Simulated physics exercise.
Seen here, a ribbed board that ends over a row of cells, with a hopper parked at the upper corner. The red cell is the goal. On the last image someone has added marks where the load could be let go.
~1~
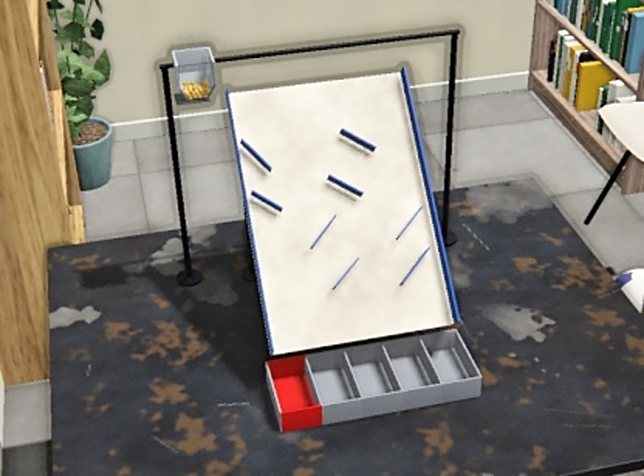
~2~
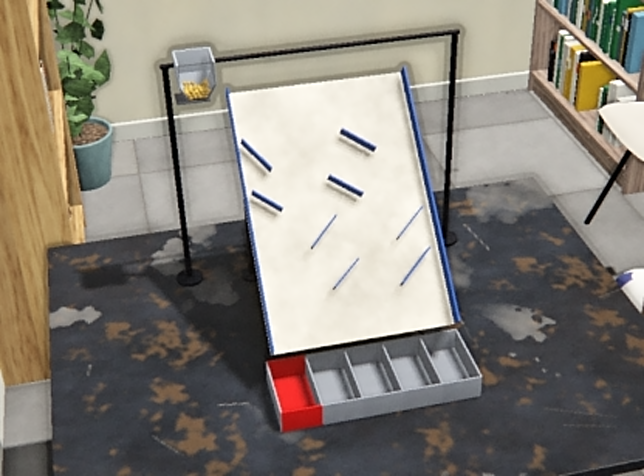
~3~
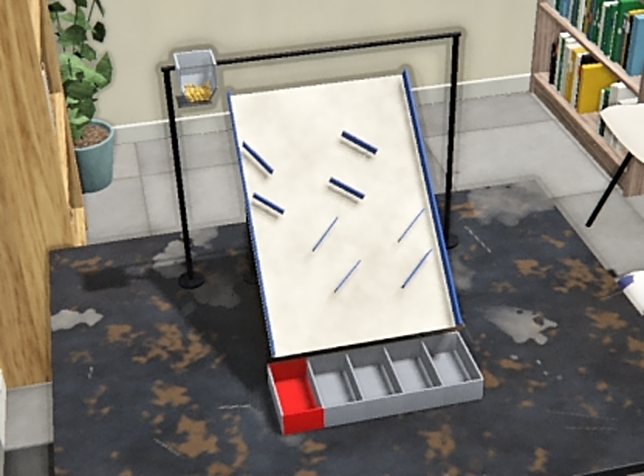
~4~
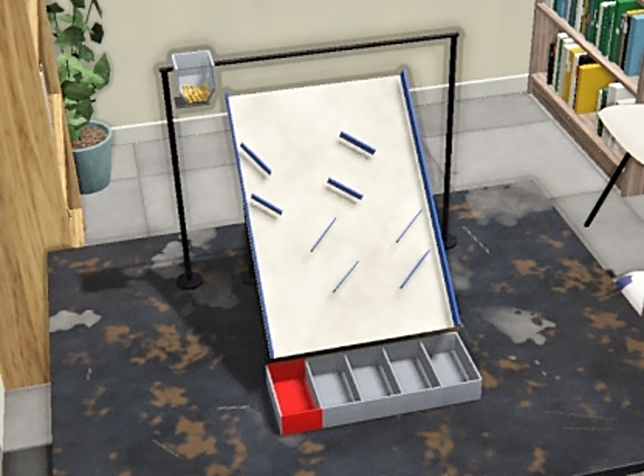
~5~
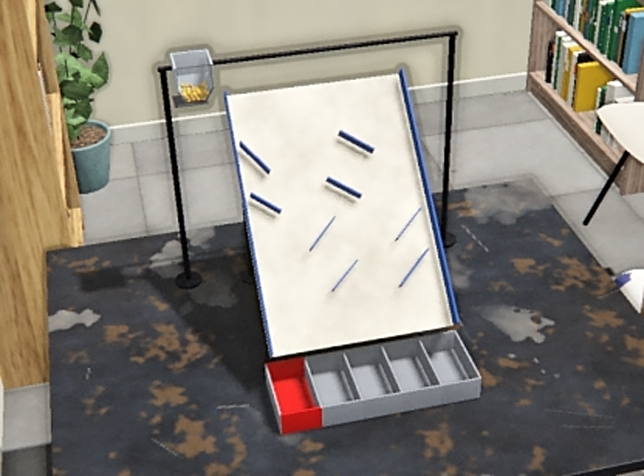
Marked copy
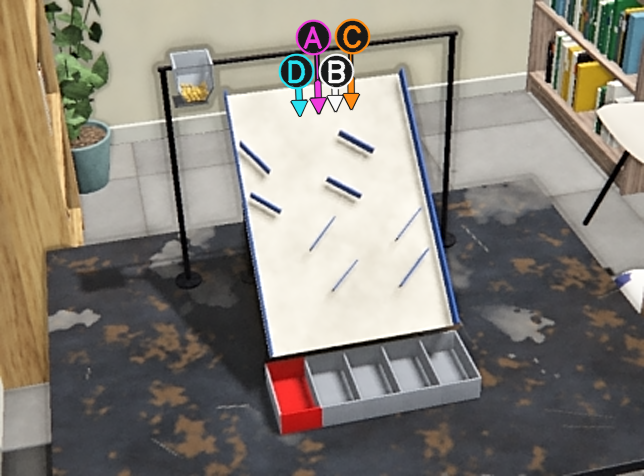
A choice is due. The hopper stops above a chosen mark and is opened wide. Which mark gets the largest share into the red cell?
I would pick mark D.
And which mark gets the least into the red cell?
That would be C.
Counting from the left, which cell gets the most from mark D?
The first.
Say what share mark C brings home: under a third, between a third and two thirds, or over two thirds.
Mark C gives under a third.
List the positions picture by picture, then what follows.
Hopper near (196, 89), puffed corn balls, door shut, in the first picture.
Ribs (242, 138) to (272, 168), (342, 128) to (377, 147), (252, 190) to (283, 208), in the second picture.
Ribs (330, 177) to (366, 195), (314, 248) to (338, 217), (401, 239) to (424, 208), in the third picture.
Ribs (335, 290) to (359, 261), (403, 286) to (430, 250), in the fourth picture.
Red cell near (301, 419), number 1 of 5 from the left, in the fifth picture.
On the marked copy, mark A meets the board at (318, 107); mark B meets the board at (335, 105); mark C meets the board at (351, 103); mark D meets the board at (299, 110).
For mark A, close to a third in the red cell, close to two thirds in other cells, only a few held on the board.
For mark B, close to a quarter in the red cell, close to two thirds in other cells, a small share held on the board, only a few outside the box.
For mark C, only a few in the red cell, the bulk in other cells, a small share held on the board.
For mark D, close to two thirds in the red cell, close to a third in other cells.
